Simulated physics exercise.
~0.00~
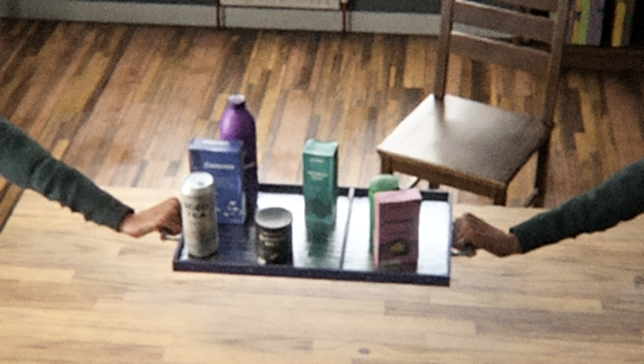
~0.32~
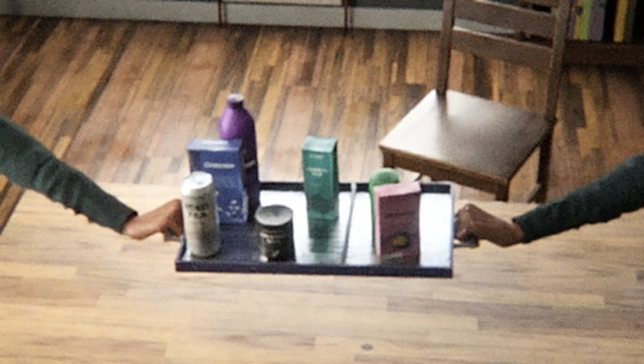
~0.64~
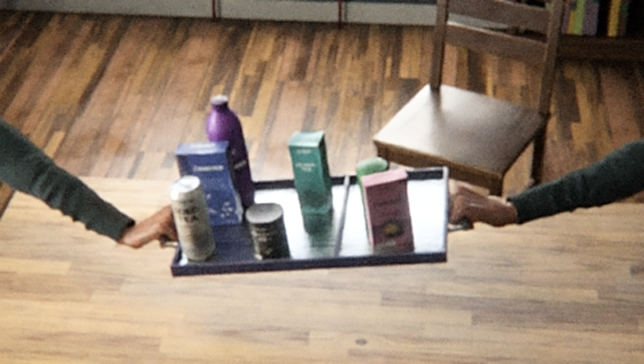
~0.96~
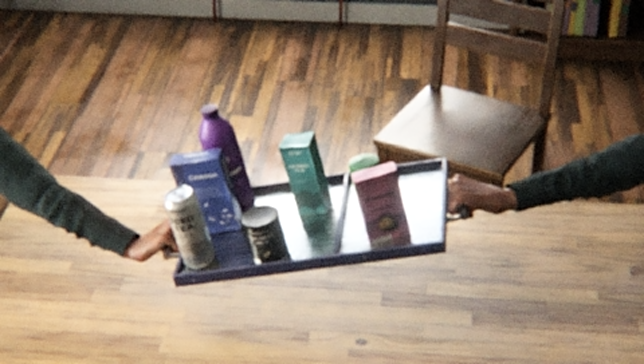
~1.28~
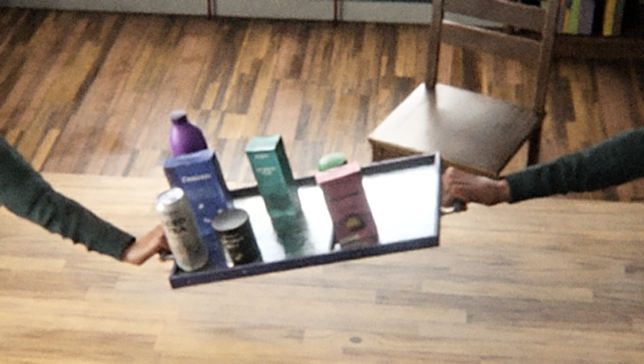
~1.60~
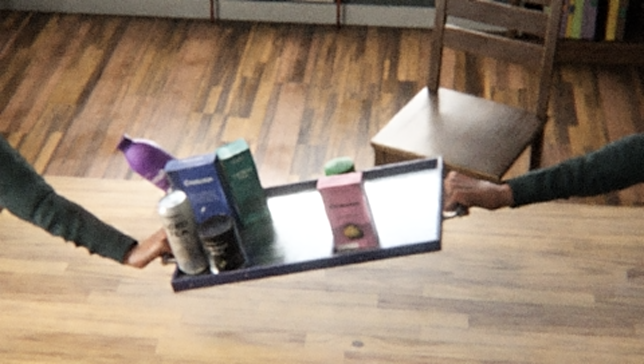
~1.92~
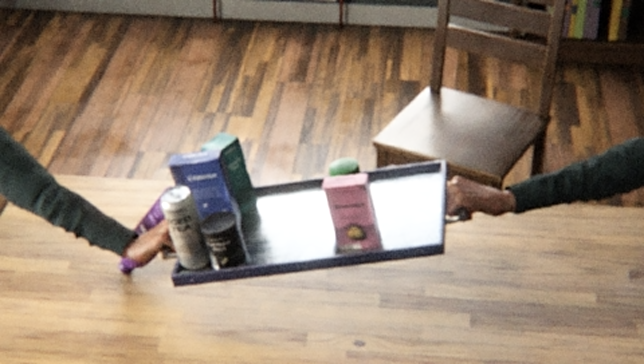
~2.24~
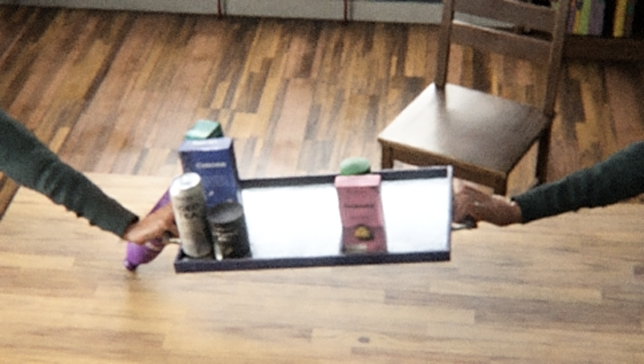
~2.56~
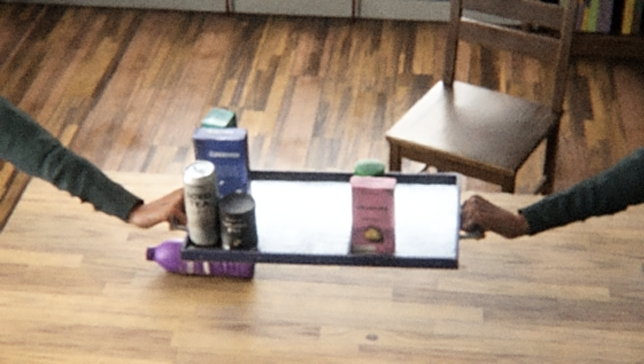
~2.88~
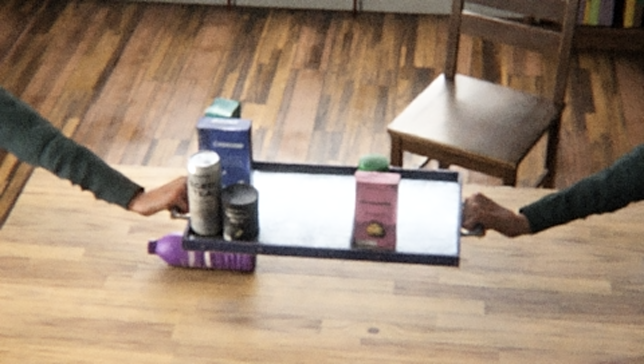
Two hands in dark green sleeves hold a dark-rimmed tray by its ends above a pale wooden table, seen from slightly above, with a brown chair and plank floor behind. On it stand a blue packet, purple bottle and white can at left, a turquoise carton and black tin near the middle, and a pink packet and green jar at right. The left edge dips, and the items slide leftward. The purple bottle tips off the left side, while the carton and tin bunch near the blue packet. The hands level the tray, leaving the bottle lying on the table beneath it.
